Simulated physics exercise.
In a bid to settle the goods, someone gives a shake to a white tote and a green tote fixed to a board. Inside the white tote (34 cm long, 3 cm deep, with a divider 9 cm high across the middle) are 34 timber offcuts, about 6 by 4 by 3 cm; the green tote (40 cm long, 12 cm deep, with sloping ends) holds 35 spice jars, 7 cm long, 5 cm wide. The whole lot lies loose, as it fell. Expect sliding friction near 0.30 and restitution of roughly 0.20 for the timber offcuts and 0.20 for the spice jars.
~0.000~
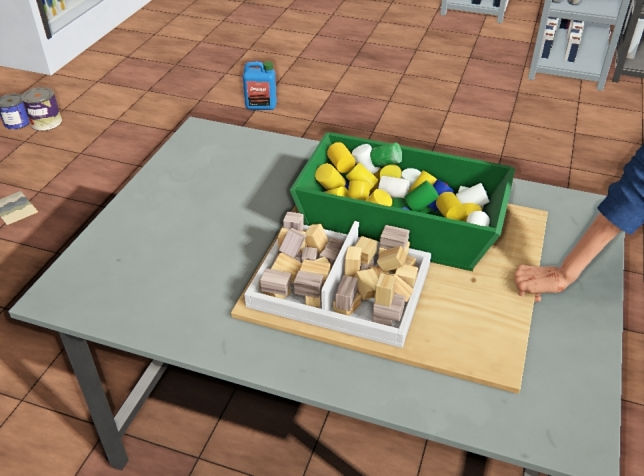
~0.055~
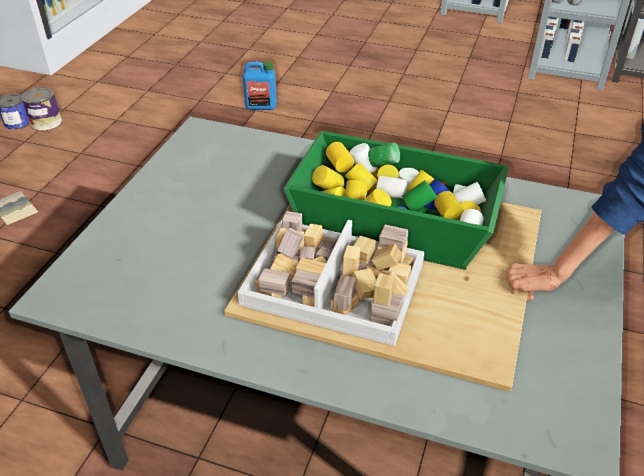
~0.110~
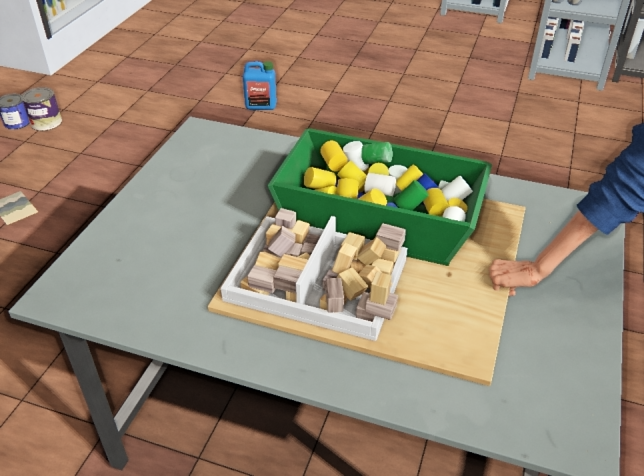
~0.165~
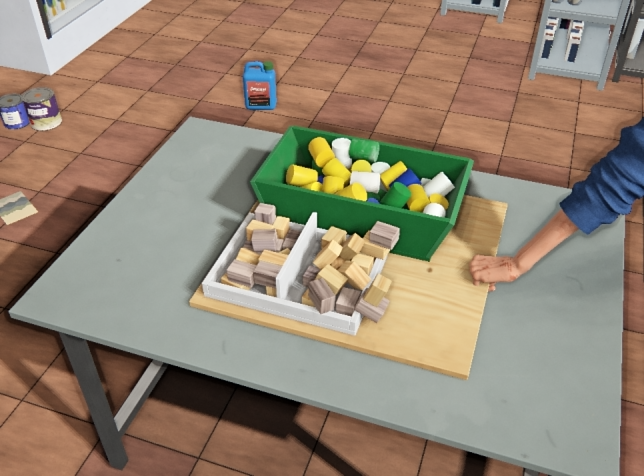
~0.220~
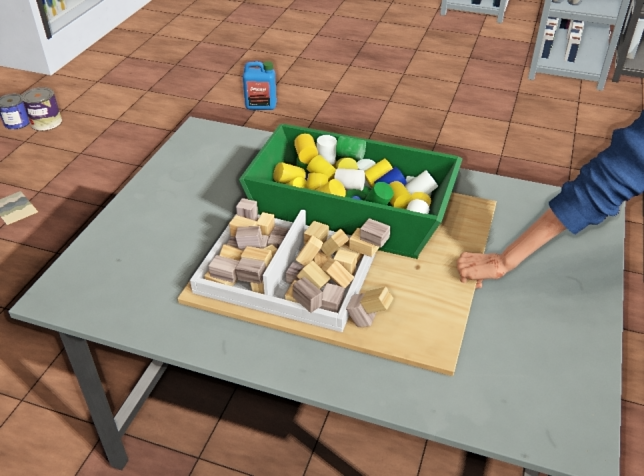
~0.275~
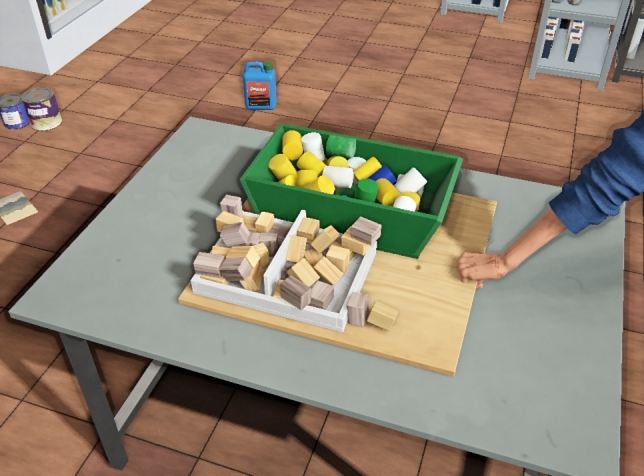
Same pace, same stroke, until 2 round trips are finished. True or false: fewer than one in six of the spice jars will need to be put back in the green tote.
True.
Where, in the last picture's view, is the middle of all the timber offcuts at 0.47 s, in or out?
Middle approx. (340, 271).
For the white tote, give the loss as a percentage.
The white tote loses 30 percent of its load.
After 0.47 s, the white tote is down by 7 of 34 and the green tote has all 35.
After 0.71 s, the white tote is down by 11 of 34 and the green tote has all 35.
After 1.05 s, the white tote is down by 11 of 34 and the green tote has all 35.
Outcome (at 1.49 s), the white tote is down by 11 of 34 and the green tote has all 35. Asked share, 0 of 35, 0 per cent.
